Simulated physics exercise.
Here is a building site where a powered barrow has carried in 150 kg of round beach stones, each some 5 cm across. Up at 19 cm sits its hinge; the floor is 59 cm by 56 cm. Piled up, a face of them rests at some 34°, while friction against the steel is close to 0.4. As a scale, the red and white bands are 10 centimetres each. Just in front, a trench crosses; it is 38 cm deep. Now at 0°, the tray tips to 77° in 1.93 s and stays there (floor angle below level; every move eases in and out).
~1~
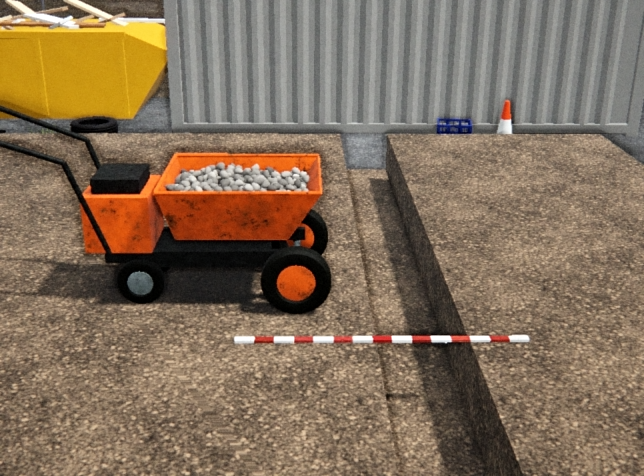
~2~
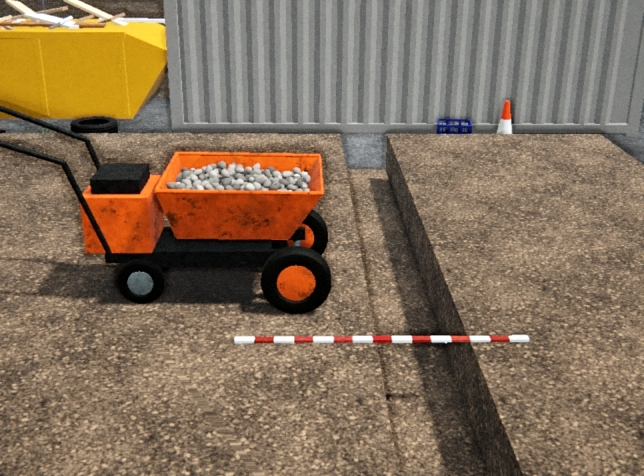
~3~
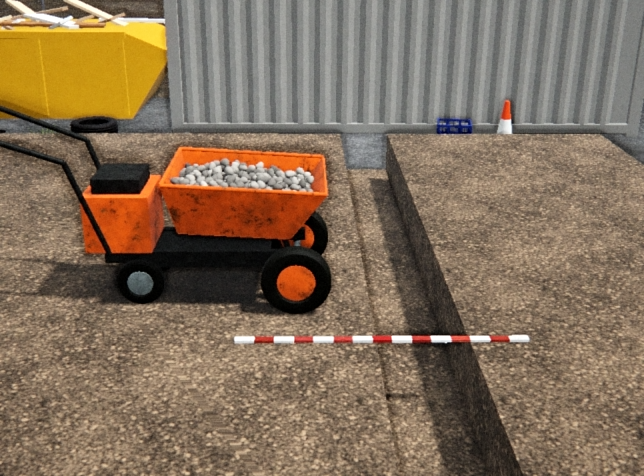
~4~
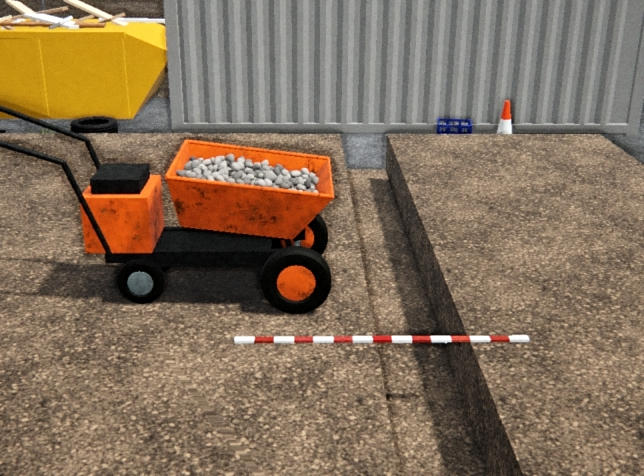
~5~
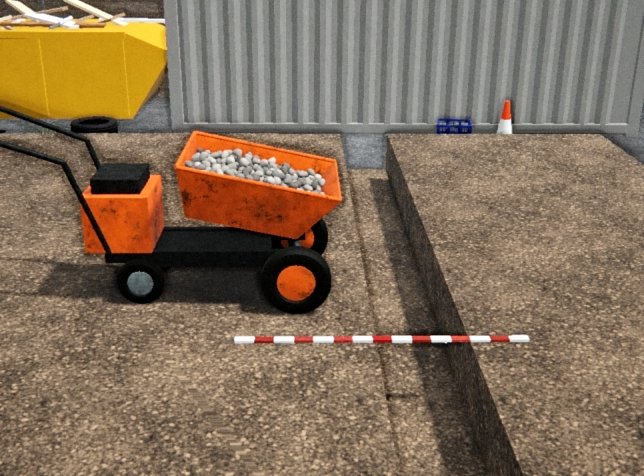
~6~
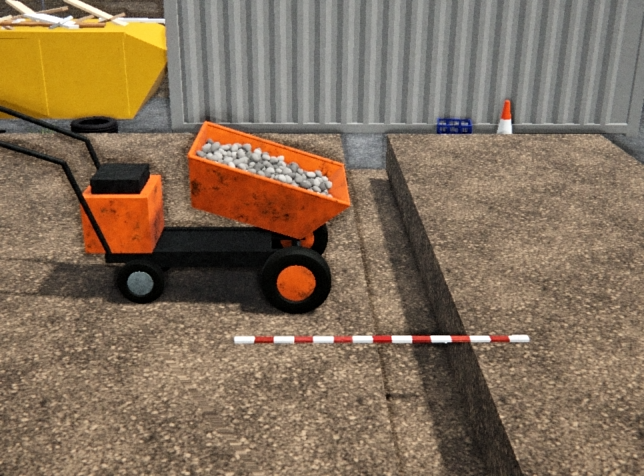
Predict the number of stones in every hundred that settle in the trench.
Close to 98 in a hundred.
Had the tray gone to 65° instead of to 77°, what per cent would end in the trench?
Roughly 95 percent.
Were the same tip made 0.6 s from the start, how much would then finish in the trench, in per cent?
In that case some 70 per cent.
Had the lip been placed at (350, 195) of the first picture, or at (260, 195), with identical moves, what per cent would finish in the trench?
About 60 per cent first, then about 85 per cent.
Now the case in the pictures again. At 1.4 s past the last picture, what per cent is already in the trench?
By that point it's something like 70 in a hundred.
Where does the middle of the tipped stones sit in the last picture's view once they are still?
The resting stones are centred at roughly (414, 334).
Then, 0.9 s after the last picture the floor is at 65°, 92 % in the tray, 8 % in the trench; the foremost stones are at (435, 298).
Then, 1.4 s after the last picture the floor is at 77°, 27 % in the tray, 72 % in the trench, 2 % past the trench; the foremost stones are at (497, 283).
Then, 1.8 s after the last picture the floor is at 77°, 8 % in the tray, 90 % in the trench, 2 % past the trench; the foremost stones are at (508, 278).
Then, 3.7 s after the last picture the floor is at 77°, 0 % in the tray, 98 % in the trench, 2 % past the trench; the foremost stones are at (510, 278).
